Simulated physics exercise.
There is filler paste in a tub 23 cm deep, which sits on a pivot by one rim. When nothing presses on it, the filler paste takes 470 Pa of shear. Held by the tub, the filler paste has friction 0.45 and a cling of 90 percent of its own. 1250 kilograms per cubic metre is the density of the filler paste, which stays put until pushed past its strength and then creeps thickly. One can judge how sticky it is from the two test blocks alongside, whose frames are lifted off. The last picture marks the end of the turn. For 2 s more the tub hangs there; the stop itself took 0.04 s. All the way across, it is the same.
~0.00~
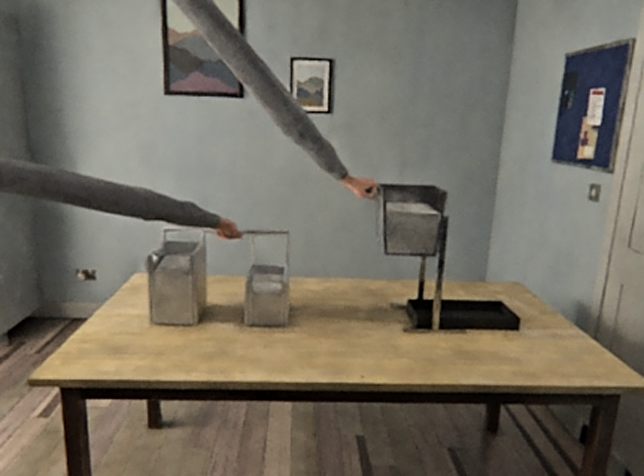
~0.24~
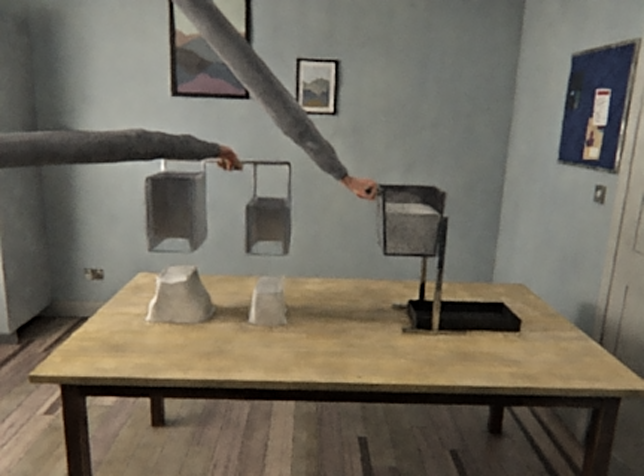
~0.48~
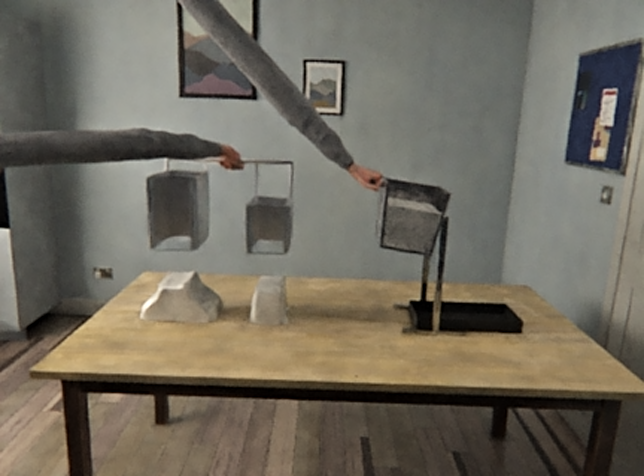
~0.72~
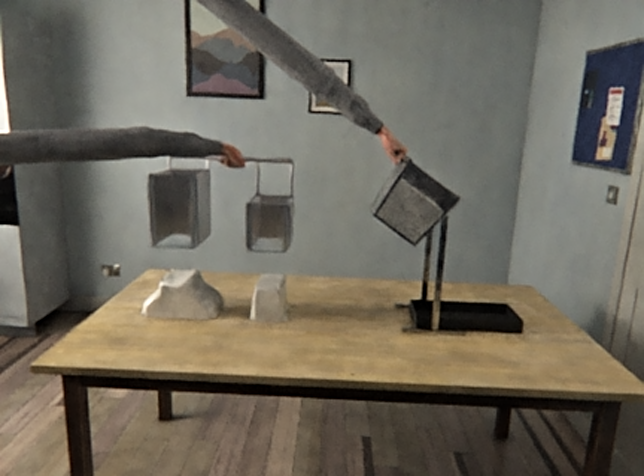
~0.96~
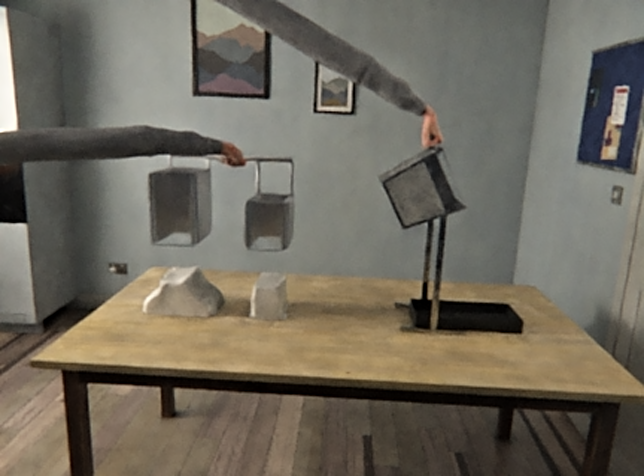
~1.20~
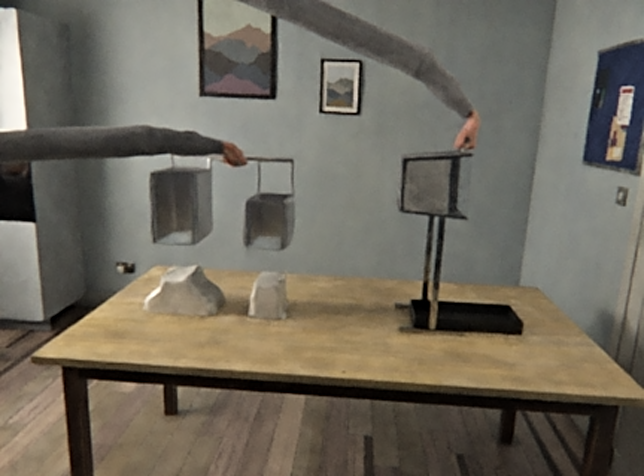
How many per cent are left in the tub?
About 76 %.
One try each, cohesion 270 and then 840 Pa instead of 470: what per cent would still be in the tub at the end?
Respectively 50 % and 100 %.
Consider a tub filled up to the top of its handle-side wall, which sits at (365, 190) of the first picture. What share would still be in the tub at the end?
I'd put it at close to 50 per cent.
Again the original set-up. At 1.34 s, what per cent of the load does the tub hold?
Tub contents: Around 100 %.
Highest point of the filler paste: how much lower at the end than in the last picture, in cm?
8 cm.
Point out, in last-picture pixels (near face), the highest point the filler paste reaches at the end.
(438, 182).
After 1.34 s, the tub is at 89 degrees and holds 100 %.
After 1.51 s, the tub is at 89 degrees and holds 95 %.
After 1.68 s, the tub is at 89 degrees and holds 83 %.
After 1.85 s, the tub is at 89 degrees and holds 76 %.
After 3.20 s, the tub is at 89 degrees and holds 76 %.
